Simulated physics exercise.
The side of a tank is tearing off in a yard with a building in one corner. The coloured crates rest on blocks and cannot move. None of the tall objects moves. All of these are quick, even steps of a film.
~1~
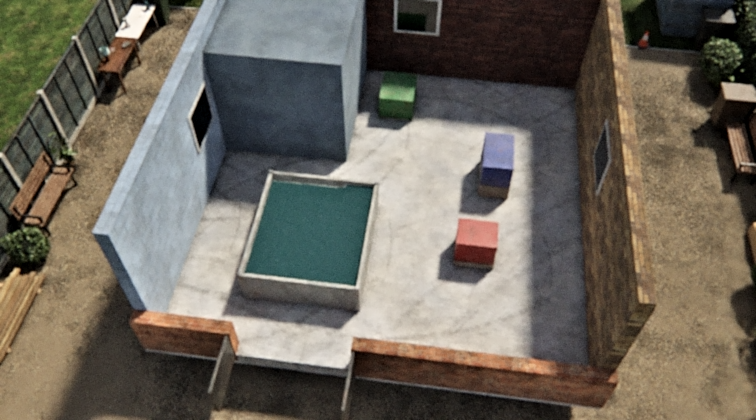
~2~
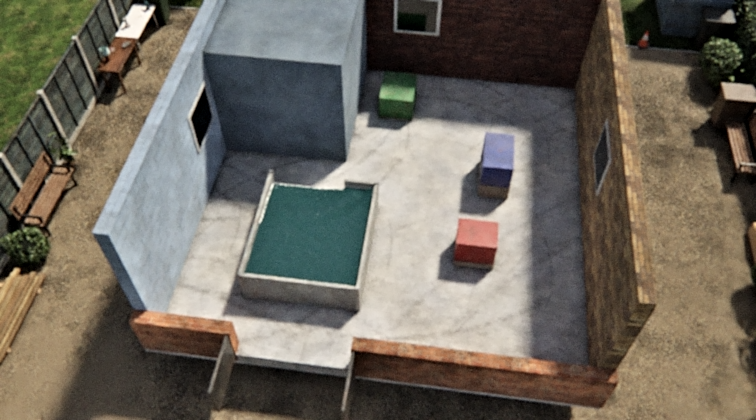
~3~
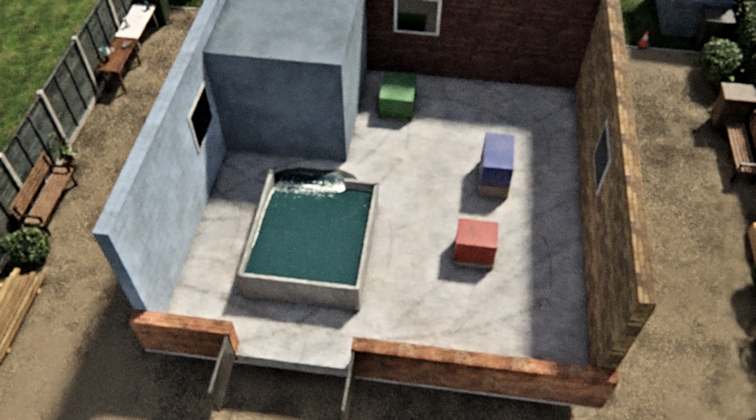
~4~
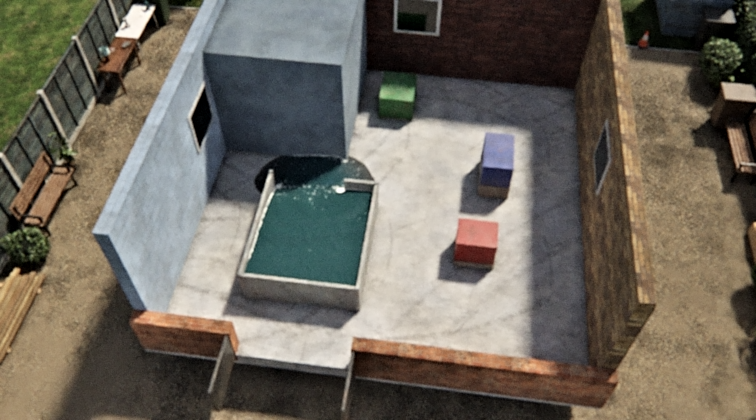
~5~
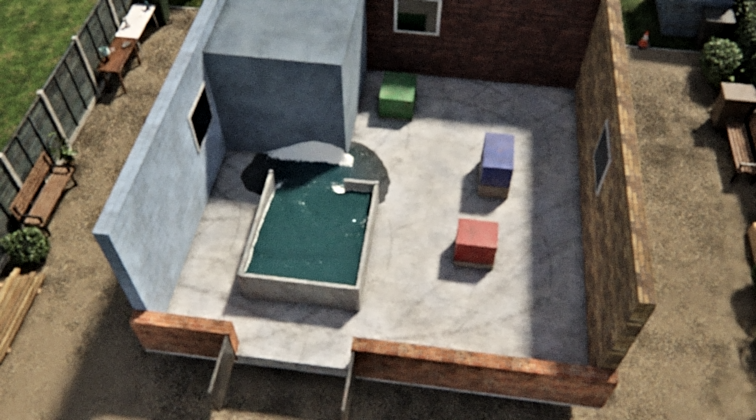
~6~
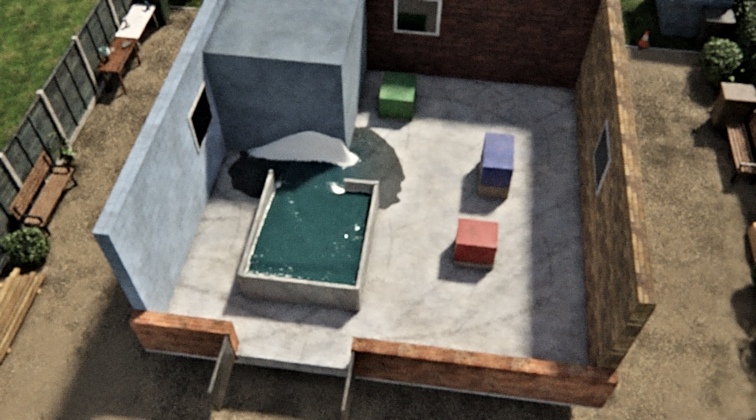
Dark green water pours from the tank's far side and spreads beside the blue building.
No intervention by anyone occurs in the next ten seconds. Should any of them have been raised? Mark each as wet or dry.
Blue crate: Dry; red crate: Dry; green crate: Wet.
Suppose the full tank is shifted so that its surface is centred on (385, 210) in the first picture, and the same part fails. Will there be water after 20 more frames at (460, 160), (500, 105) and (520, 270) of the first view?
First drenched; next drenched; last unwetted.
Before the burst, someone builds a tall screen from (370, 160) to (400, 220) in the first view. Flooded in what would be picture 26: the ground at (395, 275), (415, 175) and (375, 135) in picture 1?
First inundated, then unwetted, then inundated.
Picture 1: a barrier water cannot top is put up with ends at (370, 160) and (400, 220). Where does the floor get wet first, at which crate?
Looks like the green one.
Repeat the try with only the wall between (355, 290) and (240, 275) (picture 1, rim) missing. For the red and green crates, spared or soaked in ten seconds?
Note - red remains untouched, green remains untouched.
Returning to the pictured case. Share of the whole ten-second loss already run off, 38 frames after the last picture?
Something close to 50 percent by that point.
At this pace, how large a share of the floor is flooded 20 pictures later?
60 %, roughly.
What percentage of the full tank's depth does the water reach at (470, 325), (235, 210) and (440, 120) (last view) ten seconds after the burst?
I'd put them at close to 6 per cent, then 12 per cent, then 6 per cent.
A moment on, water covers 15 % of the floor; the blue crate not reached, the red crate not reached, the green crate water round its plinth.
Next, water covers 35 % of the floor; the blue crate water round its plinth, the red crate not reached, the green crate water round its plinth.
Then, water covers 60 % of the floor; the blue crate water round its plinth, the red crate water round its plinth, the green crate water round its plinth.
Later, water covers 85 % of the floor; the blue crate water round its plinth, the red crate water round its plinth, the green crate water round its plinth.
In the end, water covers 100 % of the floor; the blue crate stayed above the water, the red crate stayed above the water, the green crate was topped.
